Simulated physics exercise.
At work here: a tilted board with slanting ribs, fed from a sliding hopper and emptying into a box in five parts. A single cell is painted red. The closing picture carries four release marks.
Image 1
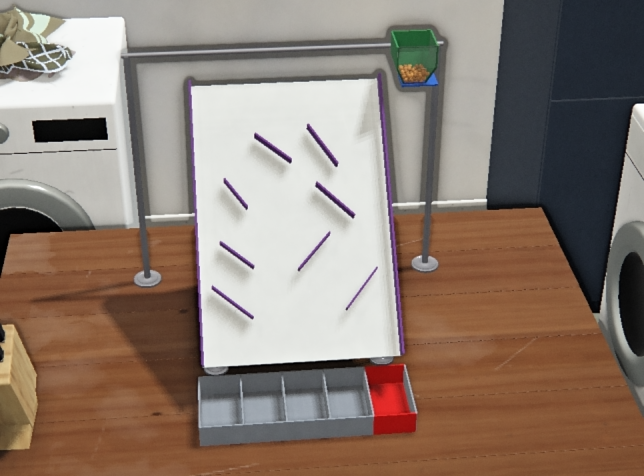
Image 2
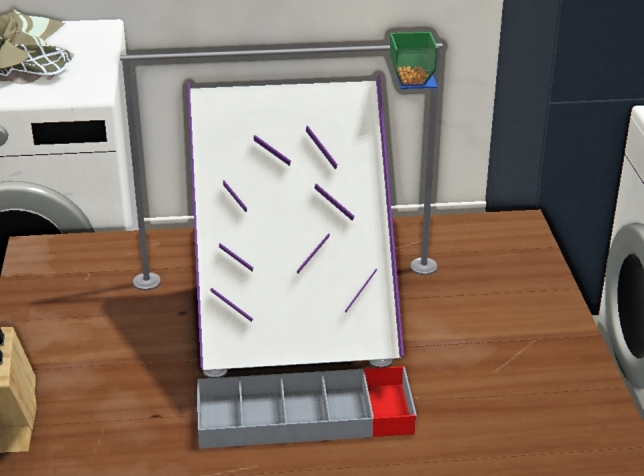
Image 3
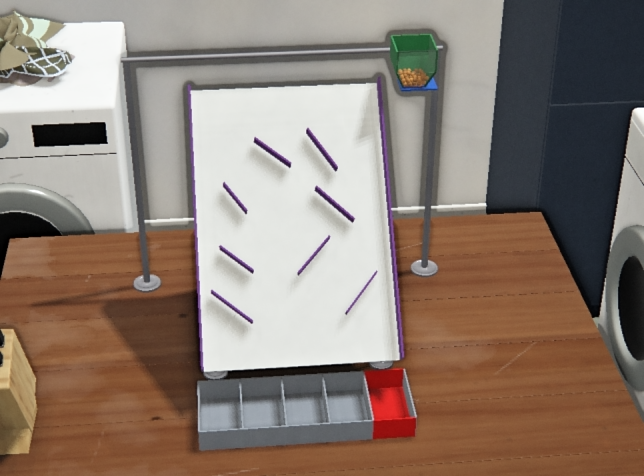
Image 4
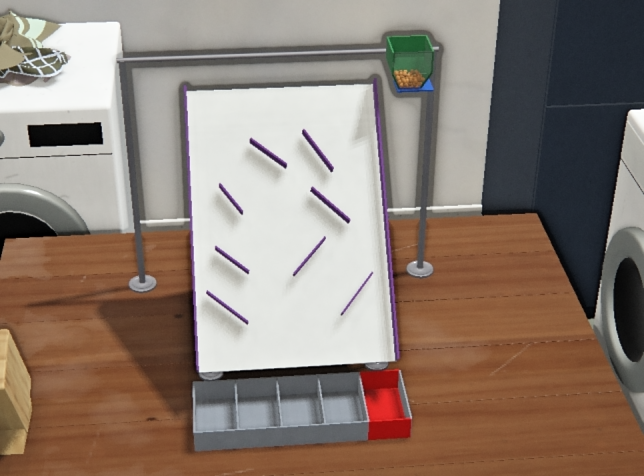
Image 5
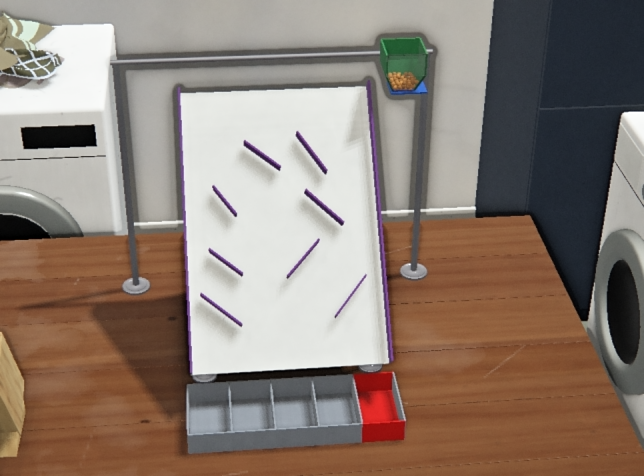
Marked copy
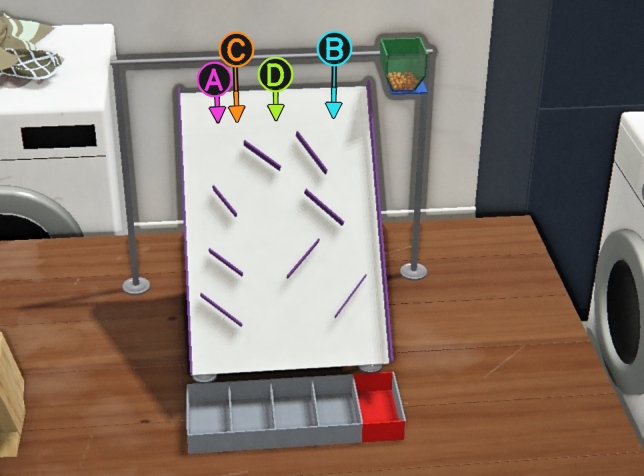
A tilted white board with slanting ribs stands still as the view drifts slightly.
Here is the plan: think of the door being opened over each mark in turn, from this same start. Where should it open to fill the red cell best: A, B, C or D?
I would pick mark B.
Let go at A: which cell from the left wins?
It is the third one.
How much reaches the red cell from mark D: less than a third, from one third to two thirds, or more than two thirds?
It is less than a third.
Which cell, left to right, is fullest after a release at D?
The second from the left.
On the marked copy, mark A meets the board at (217, 116); mark B meets the board at (333, 112); mark C meets the board at (236, 116); mark D meets the board at (275, 114).
With A, none in the red cell, about two thirds in other cells, about a third outside the box.
With B, about half in the red cell, about a quarter in other cells, about a third outside the box.
With C, none in the red cell, about a third in other cells, about two thirds outside the box.
With D, a small part in the red cell, about half in other cells, about a third outside the box.
